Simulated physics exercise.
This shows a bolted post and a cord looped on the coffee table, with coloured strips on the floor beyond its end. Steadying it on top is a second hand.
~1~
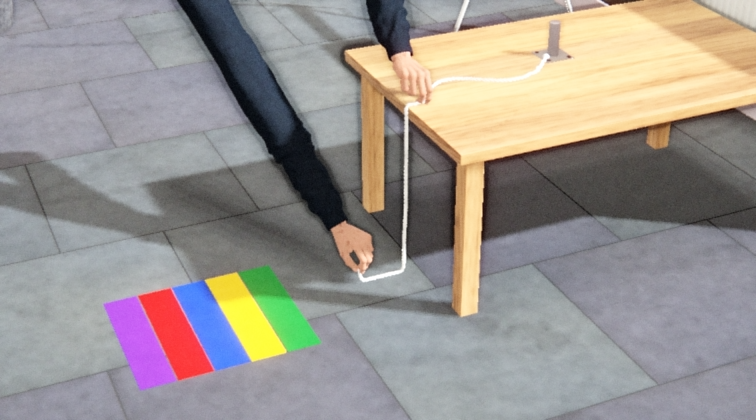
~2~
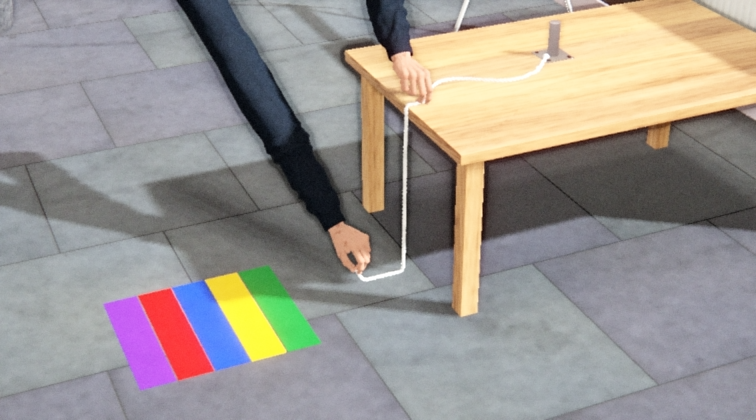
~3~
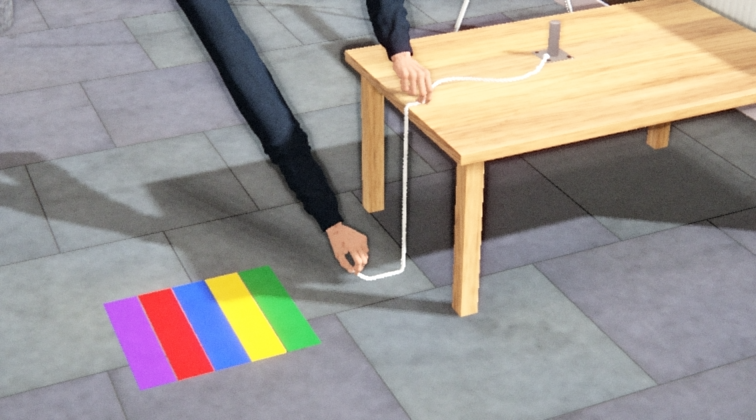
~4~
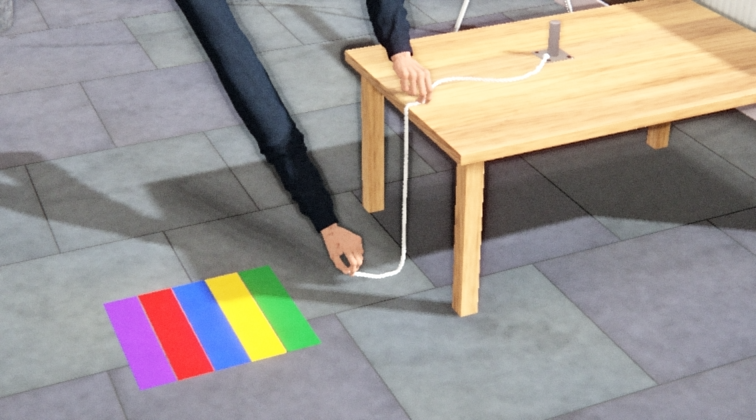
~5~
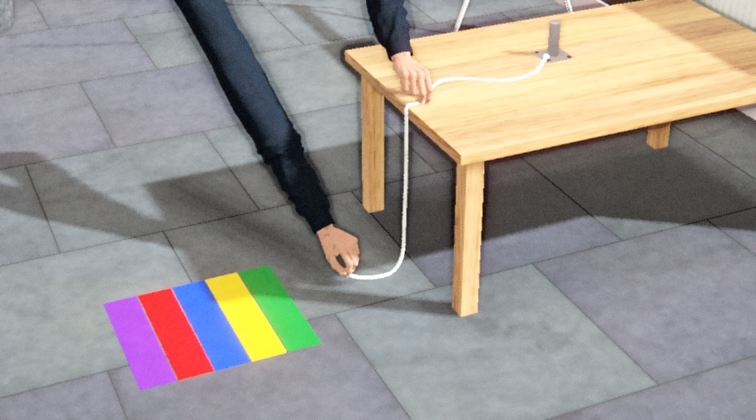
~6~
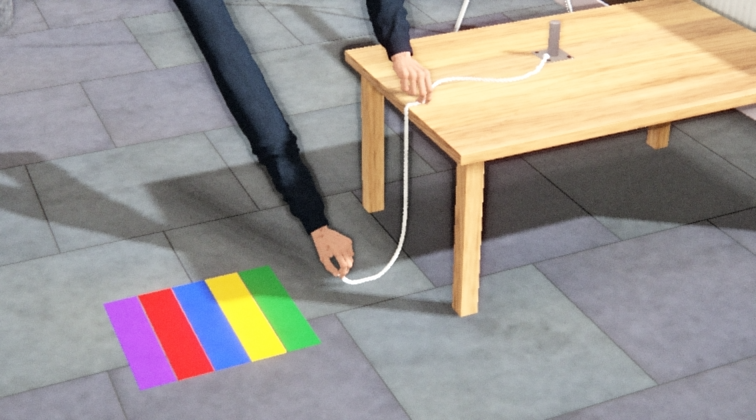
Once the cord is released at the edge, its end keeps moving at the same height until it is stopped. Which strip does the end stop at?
The blue one.
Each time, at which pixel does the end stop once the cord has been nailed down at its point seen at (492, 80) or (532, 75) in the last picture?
It ends up at (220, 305) the first time and at (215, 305) the second time.
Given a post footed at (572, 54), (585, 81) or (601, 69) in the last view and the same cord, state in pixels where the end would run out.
(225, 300), (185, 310) and (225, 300).
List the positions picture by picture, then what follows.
The first frame shows end (359, 270); green (295, 332); yellow (260, 341); blue (225, 350); red (188, 359); purple (151, 369).
The second frame shows end (357, 271); cord through (538, 68) (486, 80) (429, 91) (406, 133) (405, 200) (403, 260).
The third frame shows end (354, 271).
The fourth frame shows end (349, 272); cord through (538, 68) (486, 80) (429, 91) (406, 133) (405, 200) (403, 260).
The fifth frame shows end (345, 273).
The sixth frame shows end (339, 275); cord through (538, 68) (486, 80) (429, 91) (406, 133) (406, 200) (393, 261).
Soon after, end near (260, 294); over green.
Then, end near (222, 303); over blue.
At full stretch, end near (200, 308); over blue. It halts on the blue strip.
